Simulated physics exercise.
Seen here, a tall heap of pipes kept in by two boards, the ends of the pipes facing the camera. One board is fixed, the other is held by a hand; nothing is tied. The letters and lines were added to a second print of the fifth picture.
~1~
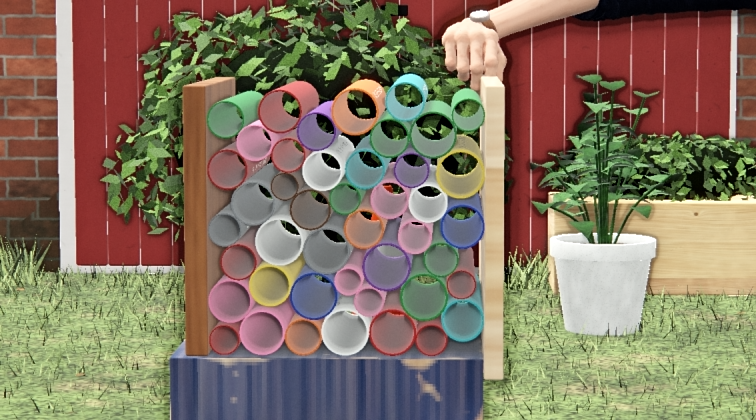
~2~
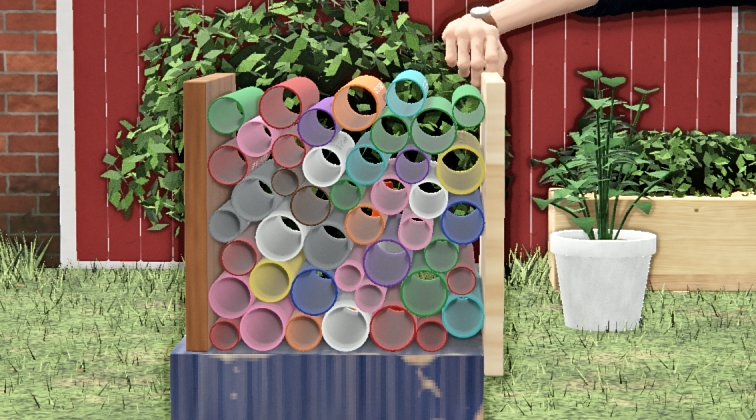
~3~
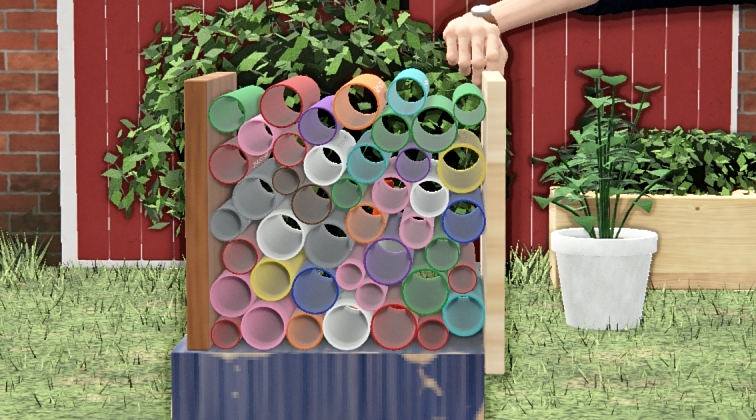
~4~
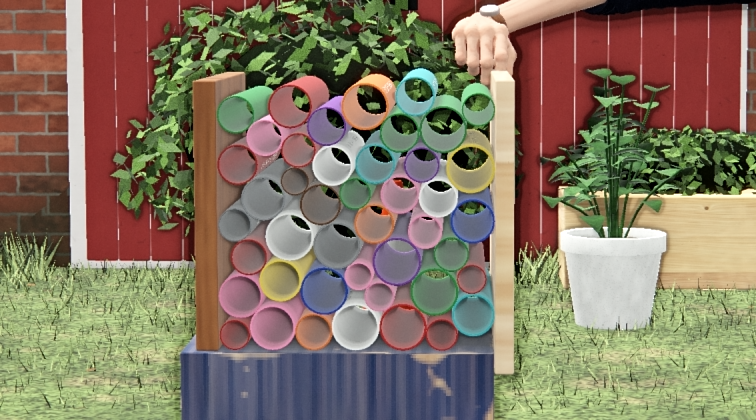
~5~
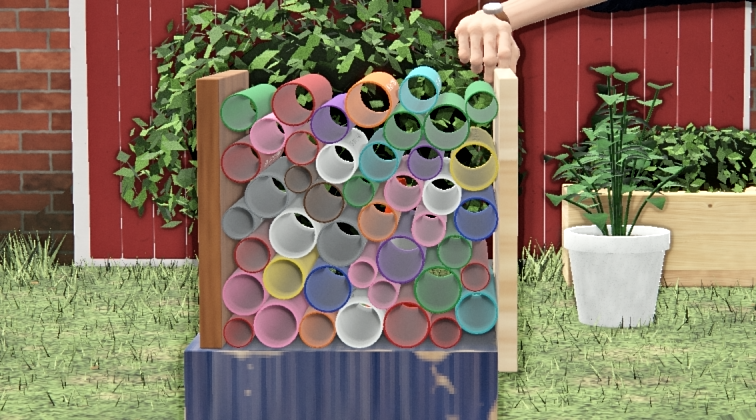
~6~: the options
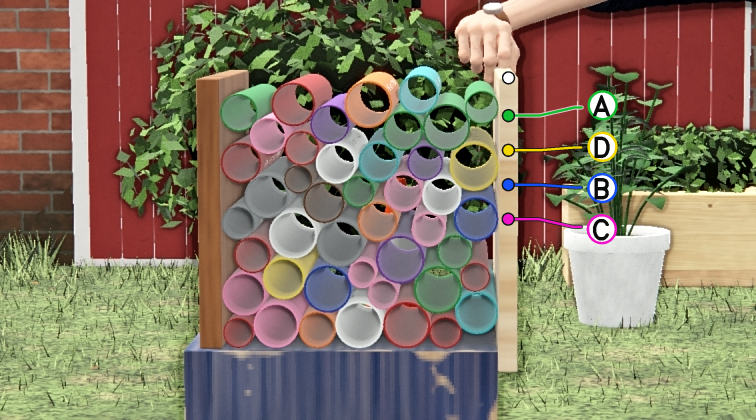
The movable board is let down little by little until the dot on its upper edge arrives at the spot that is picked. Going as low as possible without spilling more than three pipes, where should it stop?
It can be let down to B.
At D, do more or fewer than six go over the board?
At D, fewer than six.
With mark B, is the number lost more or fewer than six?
Fewer than six.
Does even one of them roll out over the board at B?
Yes, at B.
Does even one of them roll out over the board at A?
No, at A.
On the marked copy, A at (509, 116); B at (509, 185); C at (509, 219); D at (509, 150); the white dot at (509, 78).
With B. Early on, top of the board (499, 131).
Further on, top of the board (499, 184).
At the end, top of the board (499, 184), one out over the board.
As for the rest, A none out over the board; C four out over the board; D none out over the board.
